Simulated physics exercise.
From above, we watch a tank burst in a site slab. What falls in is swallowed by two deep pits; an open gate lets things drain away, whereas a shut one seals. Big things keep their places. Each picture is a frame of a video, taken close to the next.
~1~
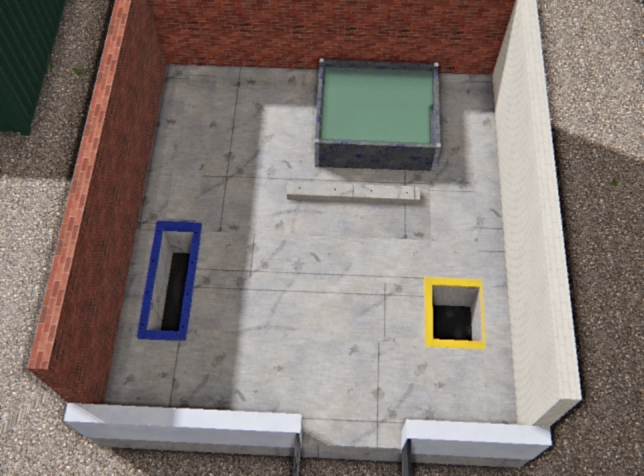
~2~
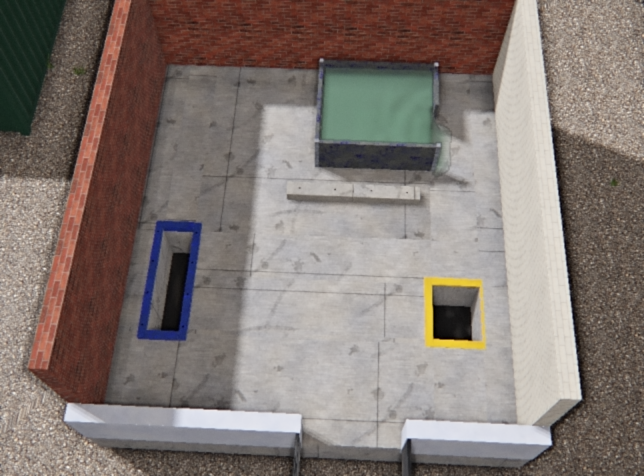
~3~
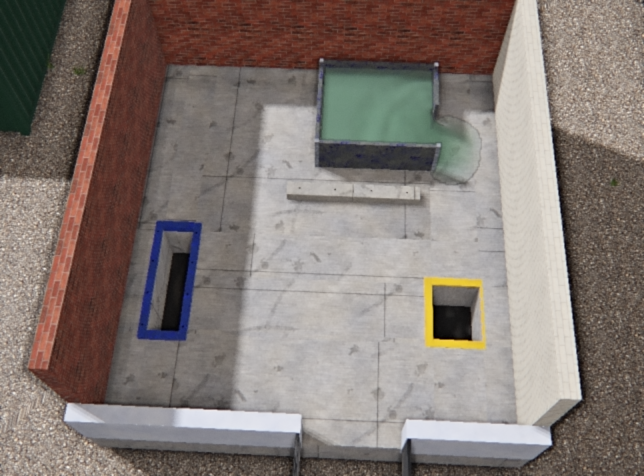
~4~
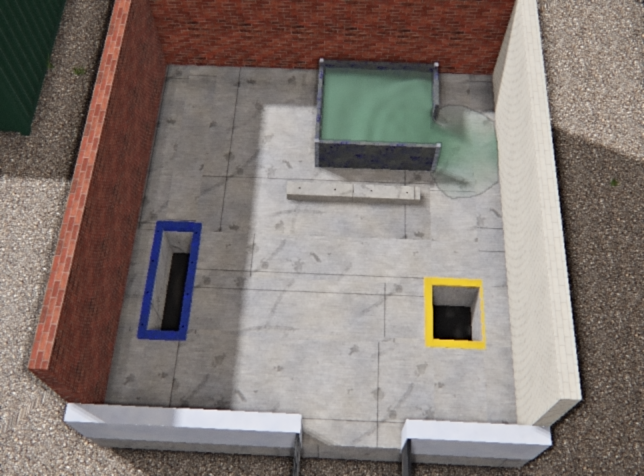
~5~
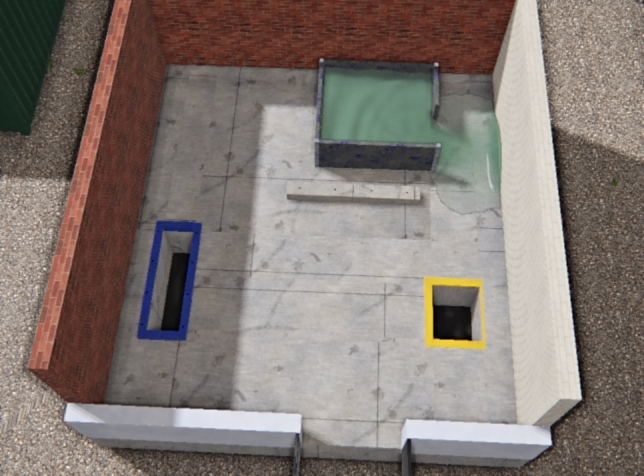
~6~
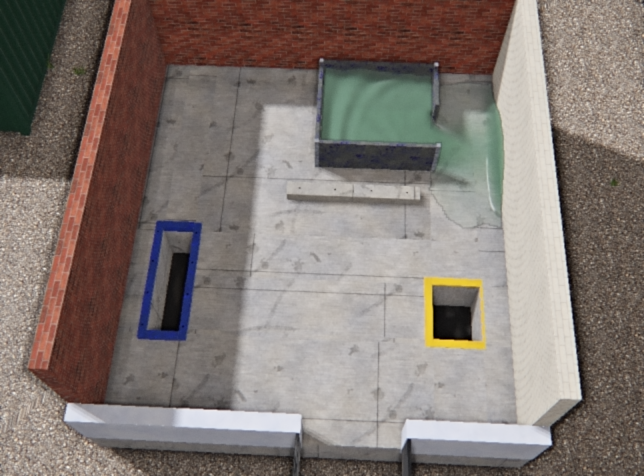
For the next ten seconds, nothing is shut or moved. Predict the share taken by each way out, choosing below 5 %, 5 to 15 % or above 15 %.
Predicted: The gate takes below 5 %; the blue pit takes below 5 %; the yellow pit takes above 15 %.
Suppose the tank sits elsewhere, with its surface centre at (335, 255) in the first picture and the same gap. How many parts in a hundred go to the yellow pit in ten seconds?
Per cent: Yellow 70.
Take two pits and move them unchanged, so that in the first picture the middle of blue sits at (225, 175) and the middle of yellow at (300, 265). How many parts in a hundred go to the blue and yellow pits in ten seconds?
Measured shares in per cent - blue 0, yellow 2.
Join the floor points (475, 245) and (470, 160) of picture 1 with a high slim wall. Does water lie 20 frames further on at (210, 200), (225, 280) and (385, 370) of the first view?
Untouched, untouched, swamped.
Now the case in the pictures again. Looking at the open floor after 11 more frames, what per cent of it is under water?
I'd guess some 20 per cent.
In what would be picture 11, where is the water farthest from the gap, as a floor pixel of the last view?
Point: (498, 316) in the last picture's pixels.
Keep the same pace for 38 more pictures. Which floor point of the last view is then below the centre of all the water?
Point: (356, 168).
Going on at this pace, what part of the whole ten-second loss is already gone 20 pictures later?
It would be around 40 %.
A moment on, water covers 10 % of the floor; the gate 0 %, the blue pit 0 %, the yellow pit 0 %.
Next, water covers 20 % of the floor; the gate 0 %, the blue pit 0 %, the yellow pit 4 %.
Then, water covers 40 % of the floor; the gate 0 %, the blue pit 0 %, the yellow pit 11 %.
Later, water covers 60 % of the floor; the gate 0 %, the blue pit 0 %, the yellow pit 19 %.
In the end, water covers 75 % of the floor; the gate 1 %, the blue pit 0 %, the yellow pit 26 %.
